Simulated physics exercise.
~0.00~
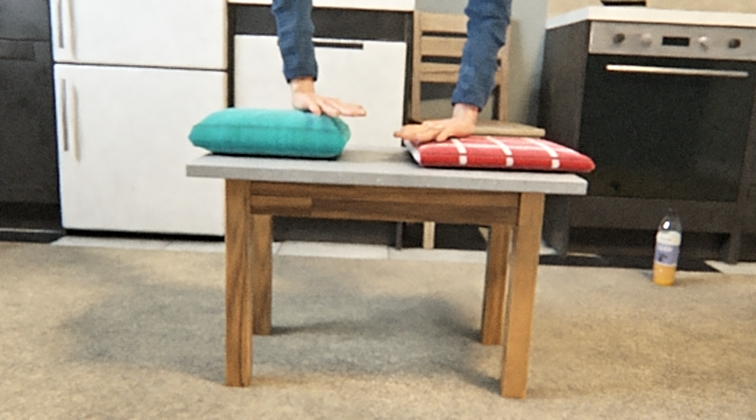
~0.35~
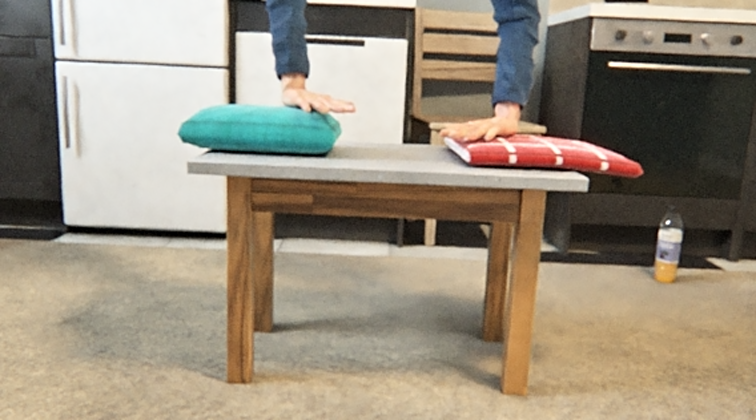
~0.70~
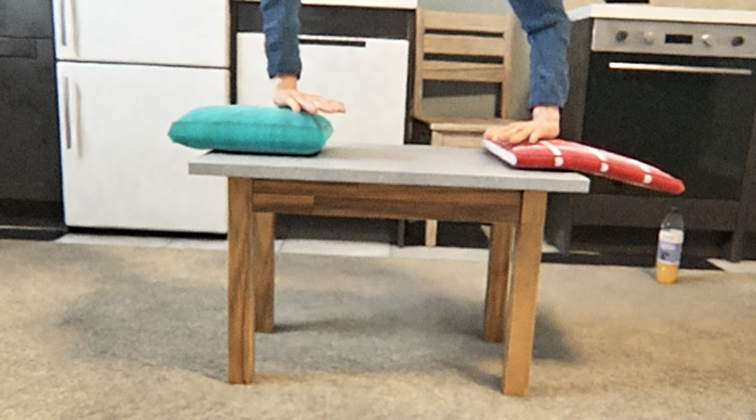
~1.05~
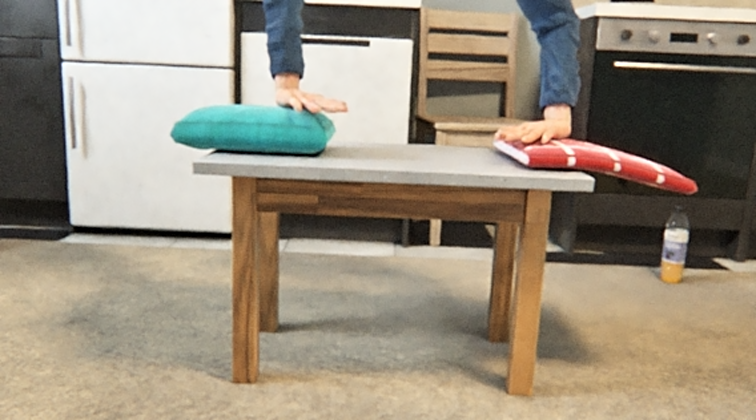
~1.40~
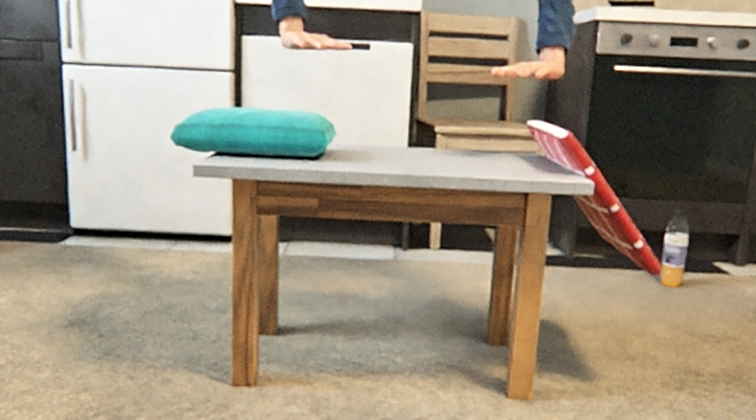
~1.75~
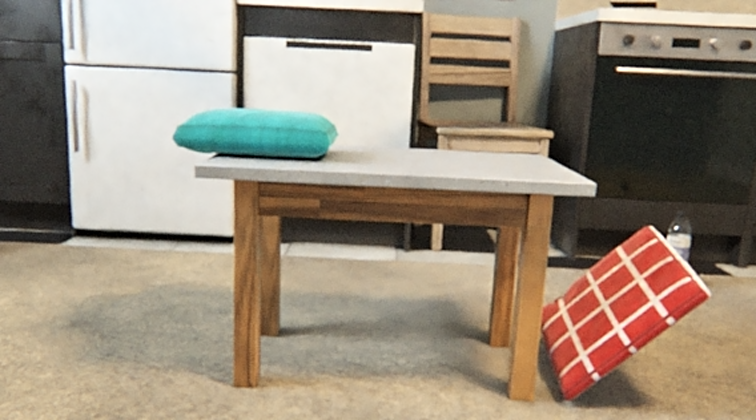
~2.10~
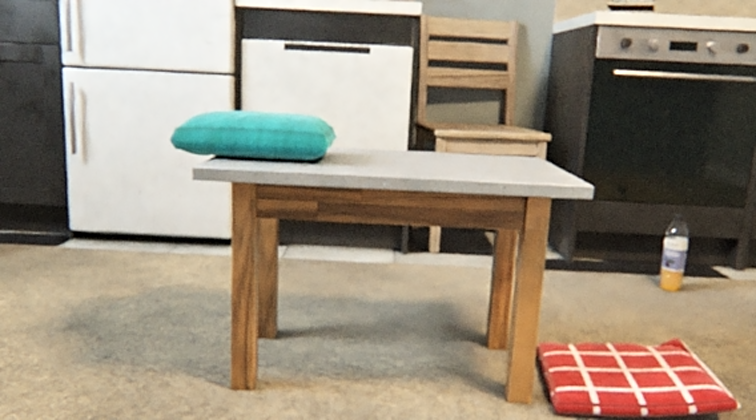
In a kitchen, hands sliding a turquoise cushion left and a red checked pad right on a table, the pad falling after release.
